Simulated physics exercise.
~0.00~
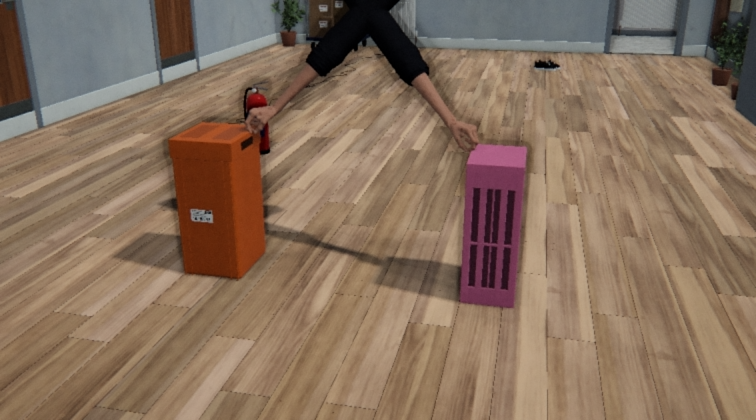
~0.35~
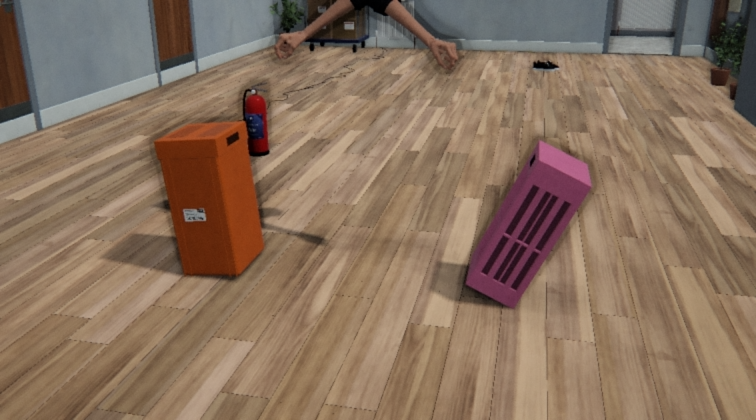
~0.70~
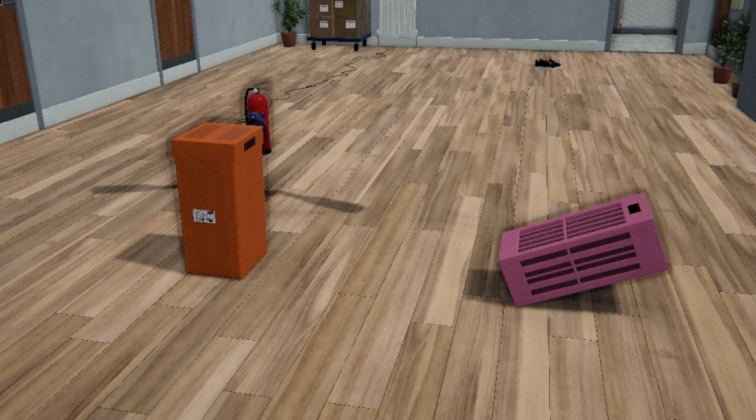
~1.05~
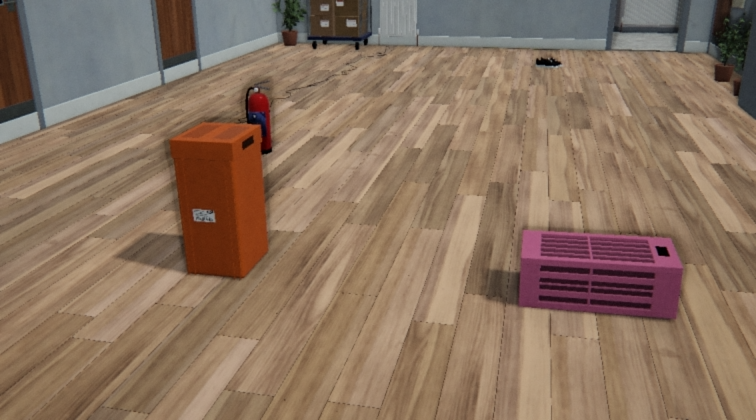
In a wood-floored room, hands shove two tall boxes; the pink topples right, the orange stays upright.
